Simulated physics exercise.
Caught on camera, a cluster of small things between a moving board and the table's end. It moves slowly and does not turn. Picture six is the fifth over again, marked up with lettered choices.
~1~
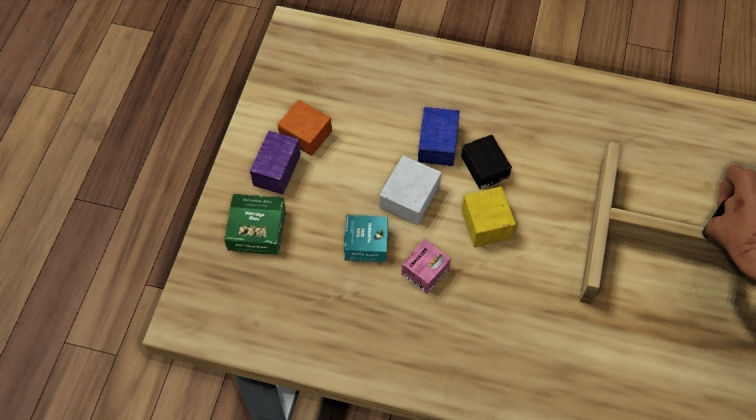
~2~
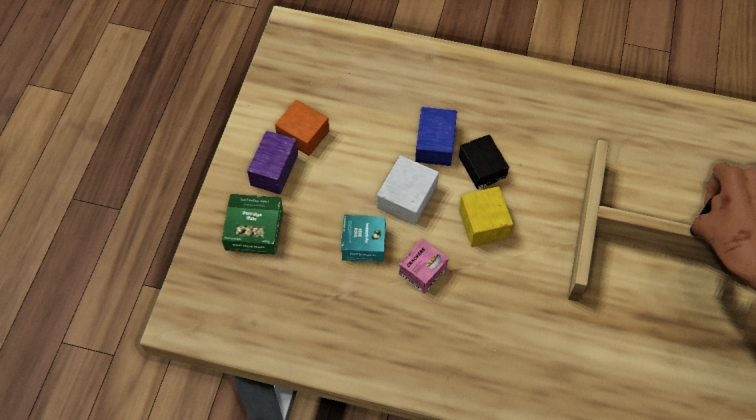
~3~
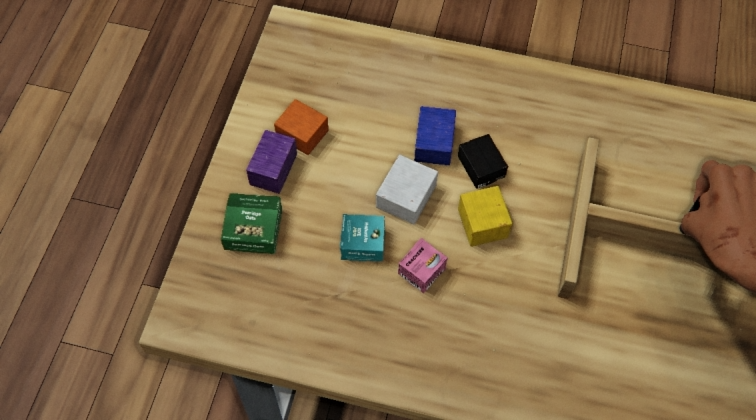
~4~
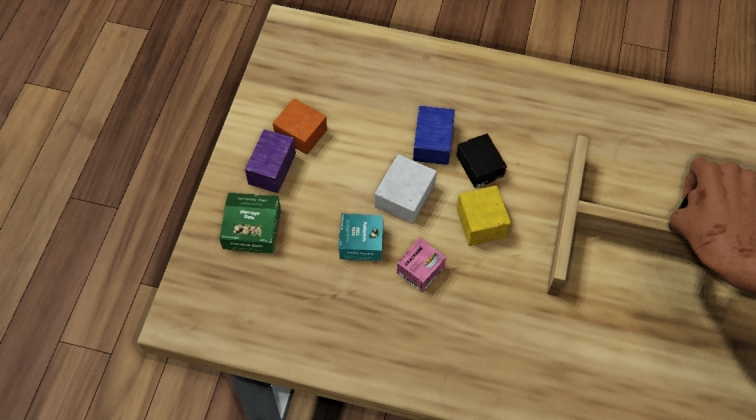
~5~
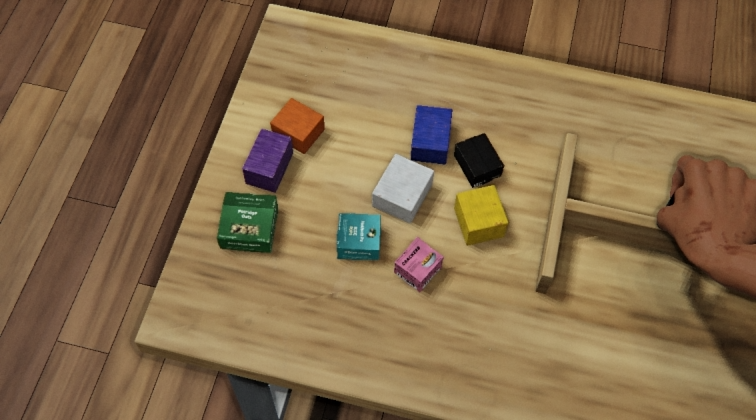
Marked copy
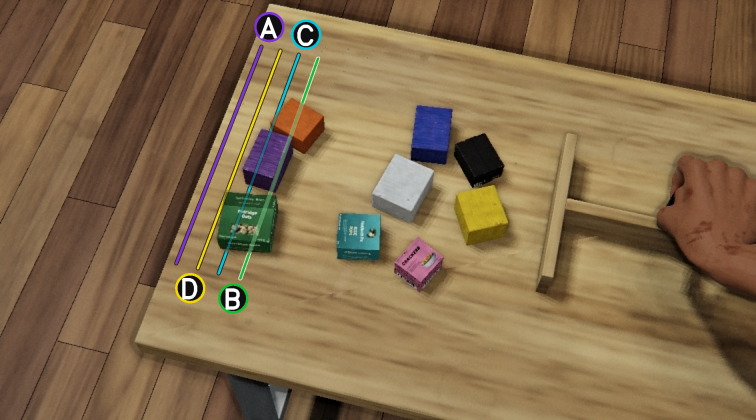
A hand slowly sliding a wooden T-shaped board leftward across a tabletop towards a cluster of colourful blocks and small packets.
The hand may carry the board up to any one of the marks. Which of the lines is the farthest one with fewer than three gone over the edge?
It should halt at B.
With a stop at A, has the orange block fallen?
Yes.
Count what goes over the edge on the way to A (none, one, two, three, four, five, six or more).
By then, six or more.
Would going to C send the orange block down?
By then, yes.
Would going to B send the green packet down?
By then, no.
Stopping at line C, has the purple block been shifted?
Yes.
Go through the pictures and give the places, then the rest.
Purple block (276, 162); pink packet (426, 267); orange block (306, 128), in the first picture.
Board (593, 209); white block (408, 190), in the second picture.
Board (583, 207); black box (483, 162), in the third picture.
Board (572, 204); blue block (434, 135), in the fourth picture.
Board (561, 202); purple block (269, 160); pink packet (419, 265); orange block (298, 126), in the fifth picture.
On the copy, A at (222, 148); B at (282, 161); C at (261, 157); D at (242, 152).
On B. First, board (459, 180); blue block (414, 127); pink packet (410, 266).
Then, board (360, 158); purple block (256, 159); orange block (273, 120).
Finally, board (284, 141); purple block over the edge; orange block over the edge; two fallen.
By contrast, A drops eight; C drops five; D drops five.
